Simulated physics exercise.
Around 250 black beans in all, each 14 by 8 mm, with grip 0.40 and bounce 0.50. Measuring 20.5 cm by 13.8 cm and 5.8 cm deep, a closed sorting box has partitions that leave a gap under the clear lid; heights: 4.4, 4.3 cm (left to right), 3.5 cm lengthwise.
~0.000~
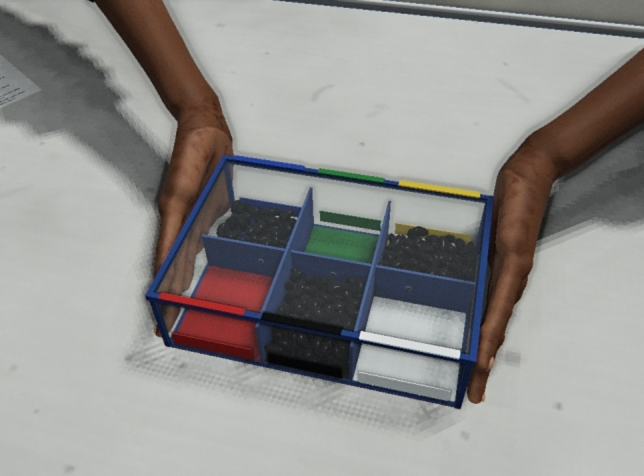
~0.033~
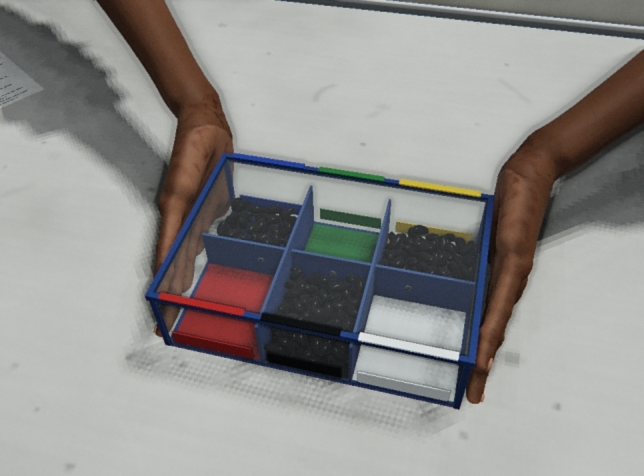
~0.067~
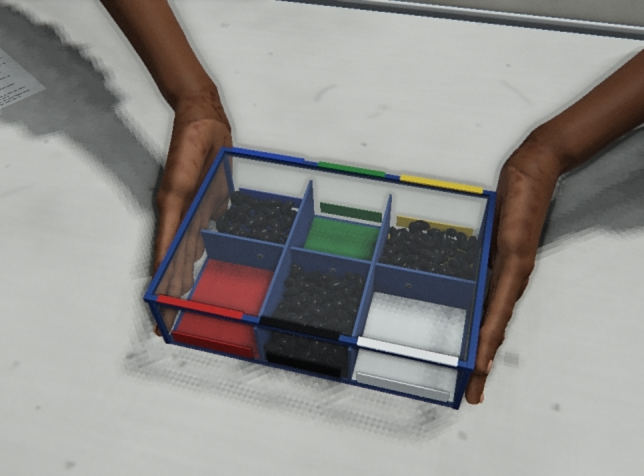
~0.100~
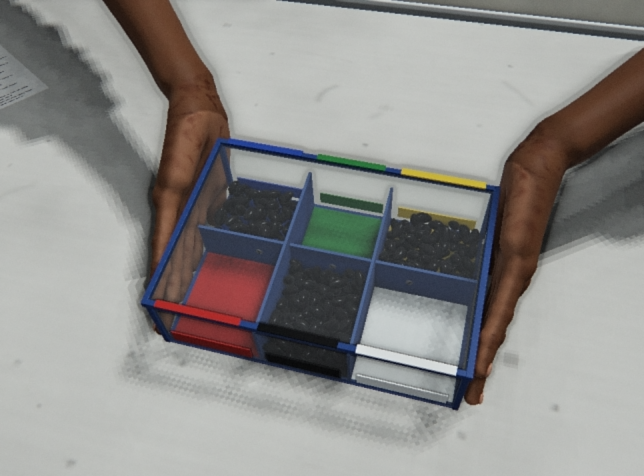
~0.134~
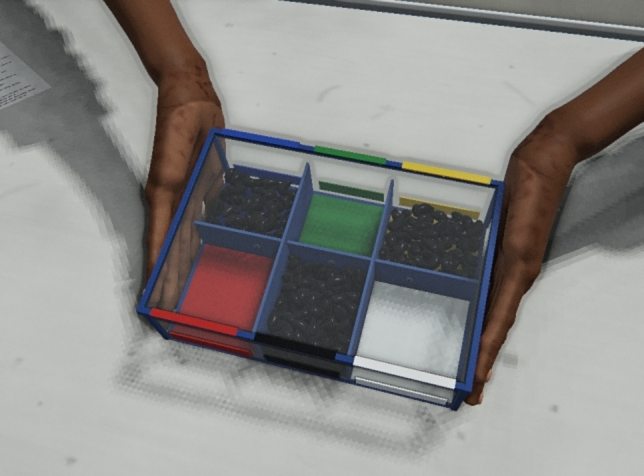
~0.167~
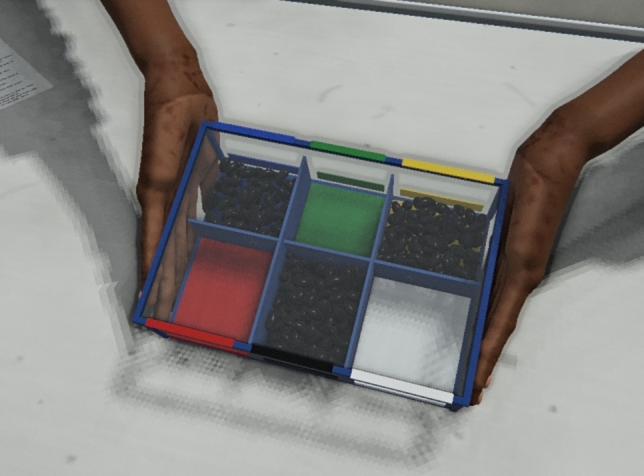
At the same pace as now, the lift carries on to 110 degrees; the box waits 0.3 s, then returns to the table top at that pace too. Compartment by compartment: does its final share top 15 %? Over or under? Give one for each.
Red compartment over; blue compartment under; green compartment under; yellow compartment under; white compartment over; black compartment over.
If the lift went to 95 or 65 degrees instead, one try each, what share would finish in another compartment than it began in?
Some 50 and some 10 per cent, respectively.
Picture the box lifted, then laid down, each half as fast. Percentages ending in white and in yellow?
Final per cent - white: 35, yellow: 0.
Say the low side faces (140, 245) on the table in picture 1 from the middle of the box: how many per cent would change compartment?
20 %.
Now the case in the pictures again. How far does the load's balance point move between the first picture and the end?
Roughly 5.0 cm.
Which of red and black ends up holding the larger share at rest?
The black compartment.
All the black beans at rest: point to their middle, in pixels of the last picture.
Roughly pixel (327, 335).
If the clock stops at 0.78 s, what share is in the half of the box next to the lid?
Share: Approx. 80 %.
After 0.78 s, tilt 110 degrees; red 20 %, blue 5 %, yellow 5 %, white 30 %, black 40 %.
After 1.18 s, tilt 63 degrees; red 25 %, white 35 %, black 40 %.
After 1.67 s, tilt 0 degrees; red 25 %, white 35 %, black 40 %.
At rest (2.0 s), red 25 %, blue 0 %, green 0 %, yellow 0 %, white 35 %, black 40 %.
